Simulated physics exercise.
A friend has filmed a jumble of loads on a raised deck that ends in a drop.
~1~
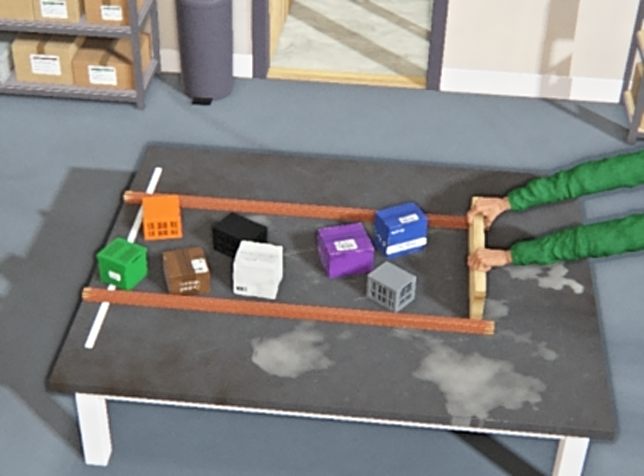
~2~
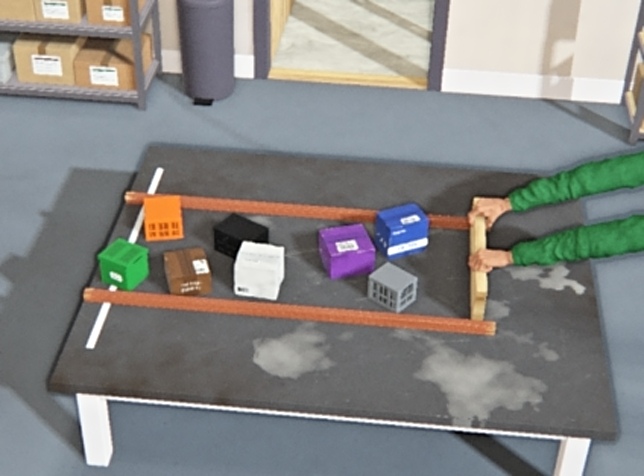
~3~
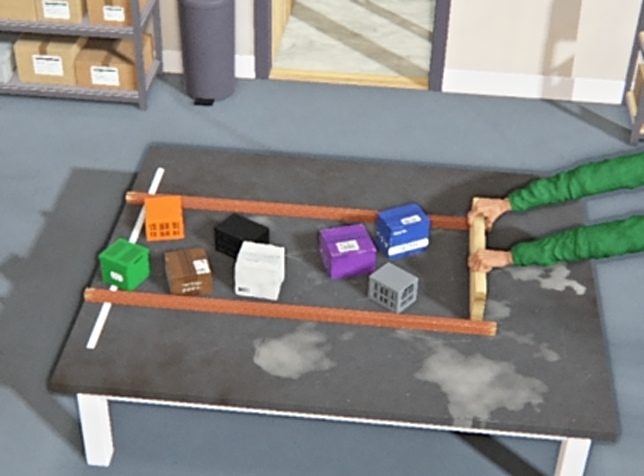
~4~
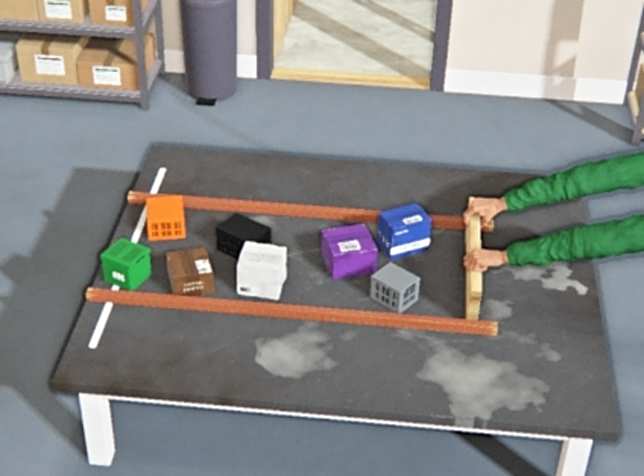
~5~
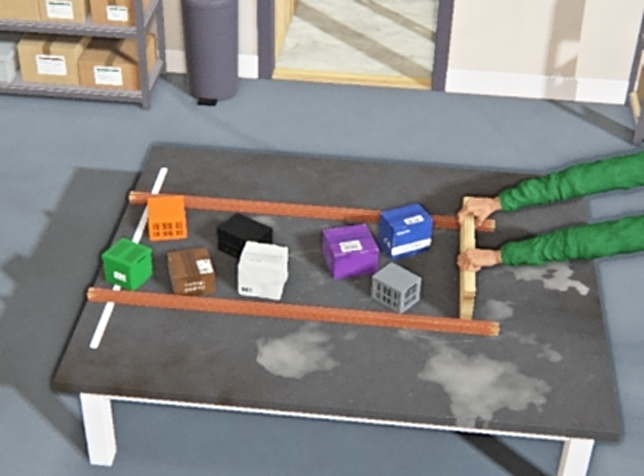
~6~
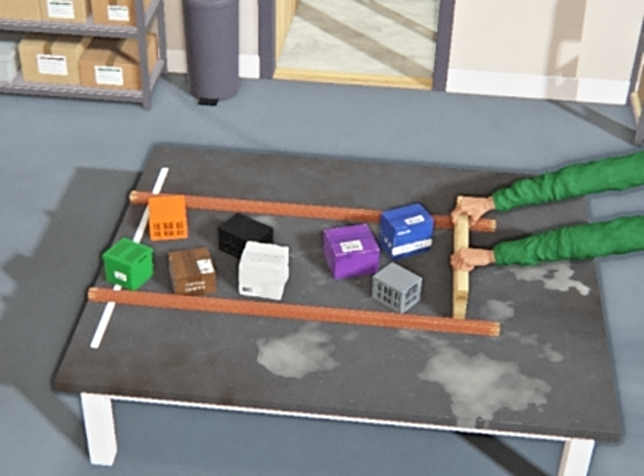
A wooden plank, held by two green-sleeved hands, slid a little to the left between two reddish rails on a dark table, while the seven colourful boxes and crates between the rails stayed put.
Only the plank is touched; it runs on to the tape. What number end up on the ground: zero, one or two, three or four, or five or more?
The number that fall off is five or more.
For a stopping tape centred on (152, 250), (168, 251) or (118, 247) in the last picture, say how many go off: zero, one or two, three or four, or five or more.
The falls would be five or over; either three or four; 5 or more.
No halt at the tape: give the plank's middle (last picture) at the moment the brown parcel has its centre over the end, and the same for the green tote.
Its middle is around (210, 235) and around (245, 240).
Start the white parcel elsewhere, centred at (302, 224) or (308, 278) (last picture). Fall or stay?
Place by place, it goes over; comes down.
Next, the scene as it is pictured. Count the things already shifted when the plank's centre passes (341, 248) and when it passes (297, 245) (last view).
The counts are 3 and 6.
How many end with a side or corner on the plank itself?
It touches 2.
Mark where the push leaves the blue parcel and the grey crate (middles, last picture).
About (130, 203), and the other about (100, 272).
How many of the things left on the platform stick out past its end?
Overhanging: 2.
Soon after, none off yet; green tote at rest near (129, 265); orange crate at rest near (168, 218); brown parcel at rest near (192, 272).
After that, none off yet; green tote displaced a little near (123, 265); orange crate at rest near (168, 218); brown parcel displaced about its own width near (167, 269).
And then, one off so far; green tote off the edge near (54, 344); orange crate displaced about its own width near (125, 210); brown parcel tilting a little near (87, 262).
In the end, the number that fall off is five or more; gone, purple parcel, white parcel, black crate, brown parcel, orange crate and green tote.
